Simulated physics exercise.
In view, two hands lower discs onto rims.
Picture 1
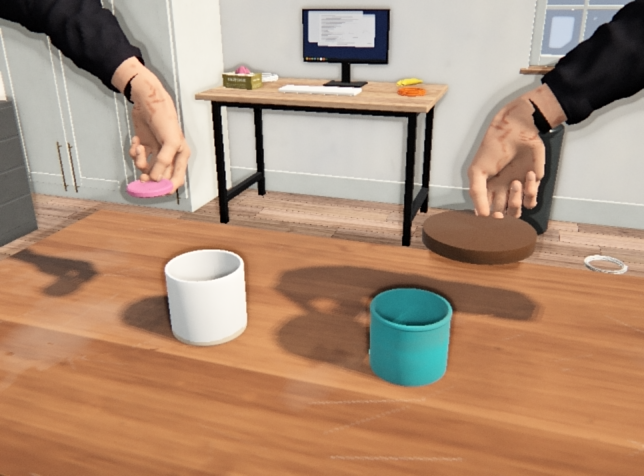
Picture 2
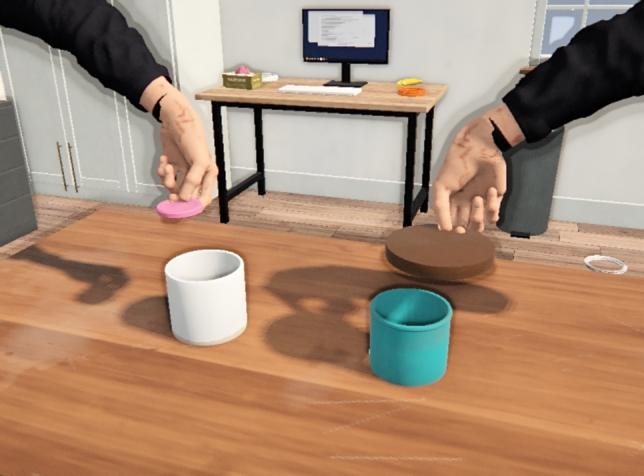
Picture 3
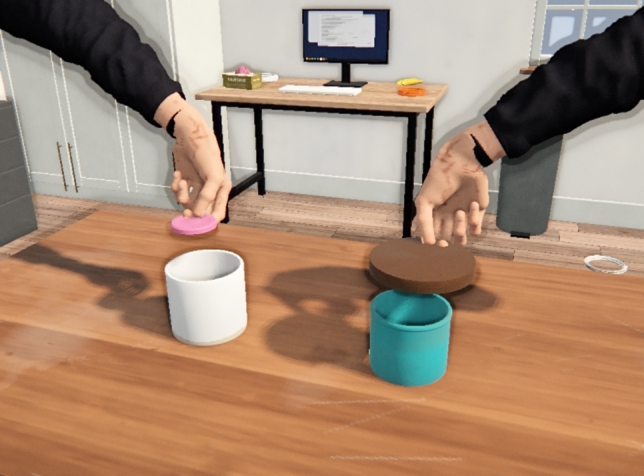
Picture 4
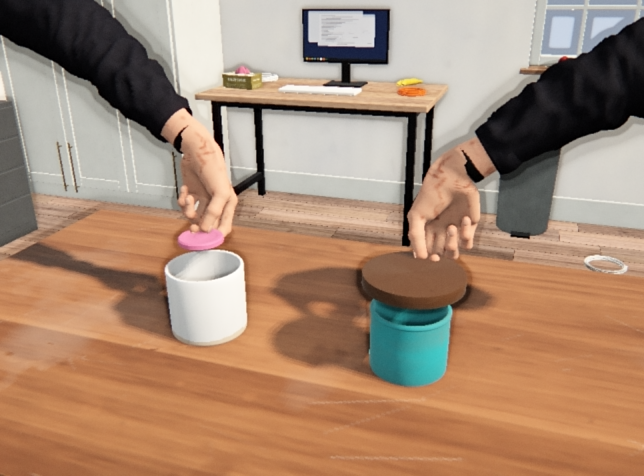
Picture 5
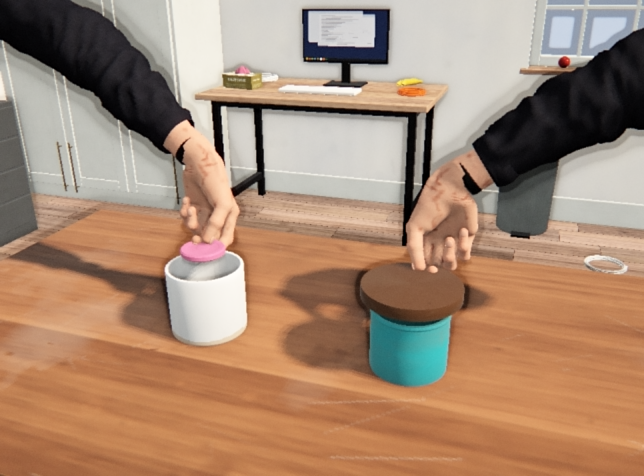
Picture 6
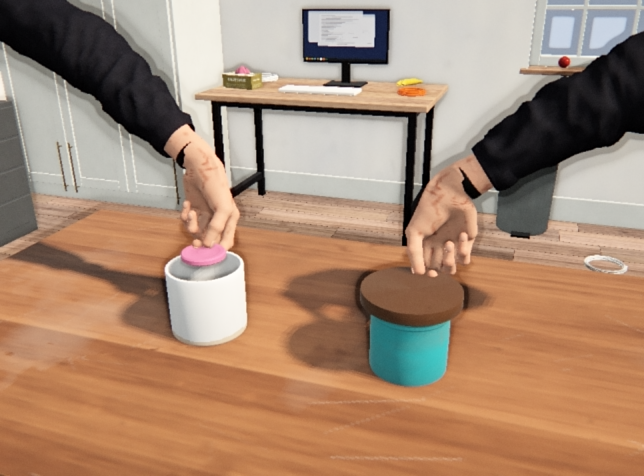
At a wooden table, two hands lowered discs toward open containers, a small pink one into the mouth of the white container and a wide brown one onto the teal container's rim, still holding both.
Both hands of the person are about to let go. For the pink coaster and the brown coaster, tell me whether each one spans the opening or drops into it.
Pink coaster: Drops in; brown coaster: Spans it.
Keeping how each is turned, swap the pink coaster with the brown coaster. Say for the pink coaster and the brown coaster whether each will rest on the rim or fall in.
Swapped, the pink coaster slides in and the brown coaster is held up.
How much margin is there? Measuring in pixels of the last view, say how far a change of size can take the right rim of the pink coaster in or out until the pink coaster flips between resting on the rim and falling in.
Roughly 12 pixels right.
Then, 0.14 s on from there, pink coaster displaced about its own width near (206, 283); brown coaster sitting on the rim near (411, 301).
In the end, the pink coaster drops inside, near (210, 322); the brown coaster covers the opening, near (411, 301).
